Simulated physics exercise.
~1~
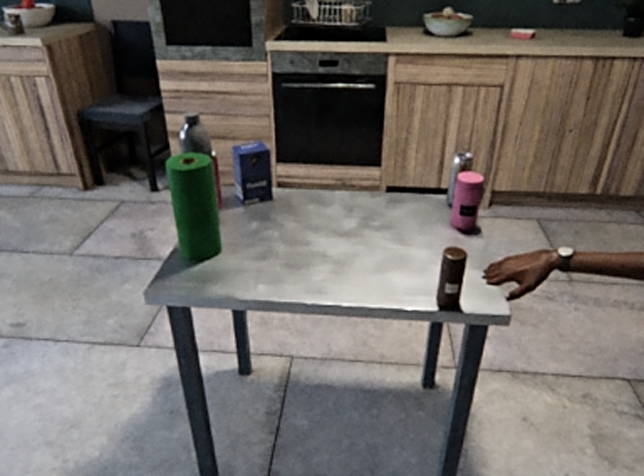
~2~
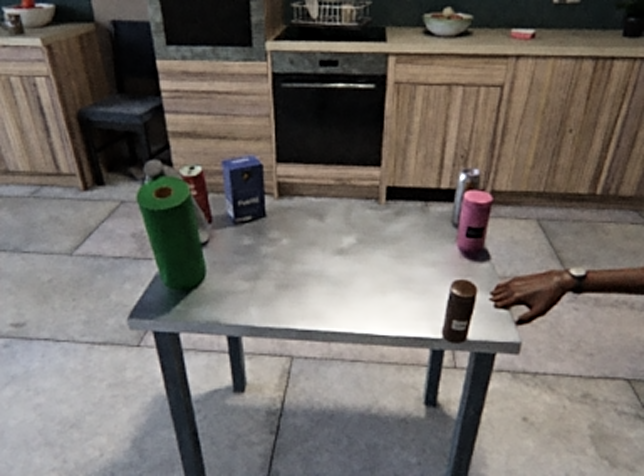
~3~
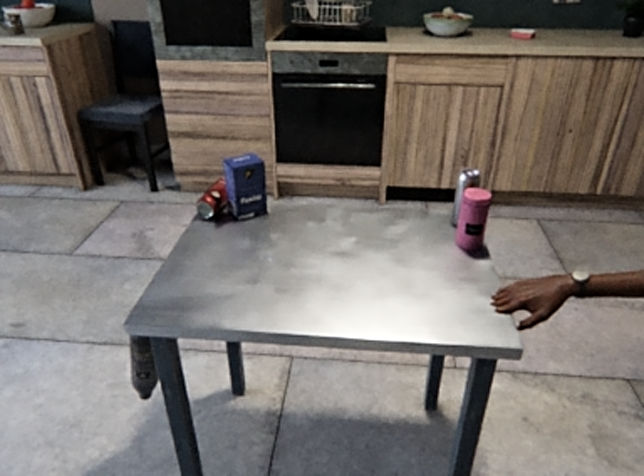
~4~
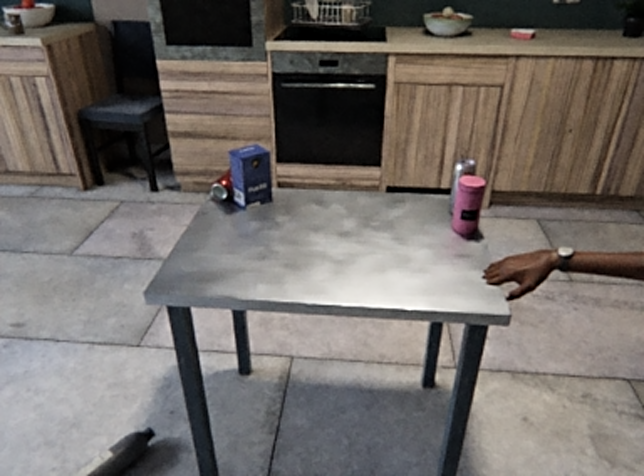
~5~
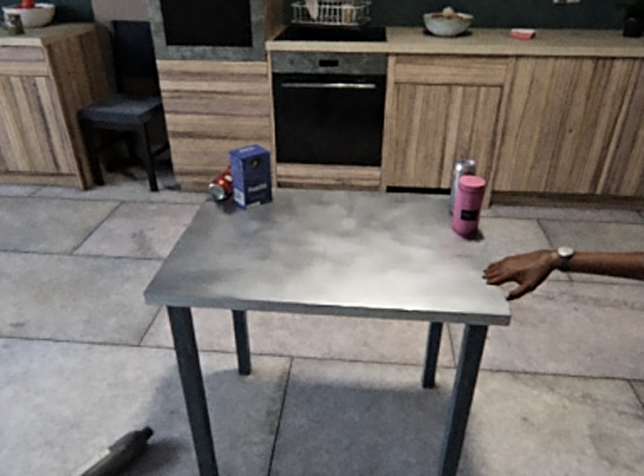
In a kitchen with wooden cabinets and a built-in oven, a hand rests at the right edge of a grey table holding a green roll, a grey bottle, a red can, a blue carton, a white can, a pink jar and a brown shaker. The table shifts towards the viewer, and the roll, bottle and red can lean. The roll and shaker disappear from the tabletop, while the bottle drops upside down past the left edge. The table then moves back. Finally, the bottle lies on the floor and the red can on its side beside the upright carton, with the pink jar and white can still standing.
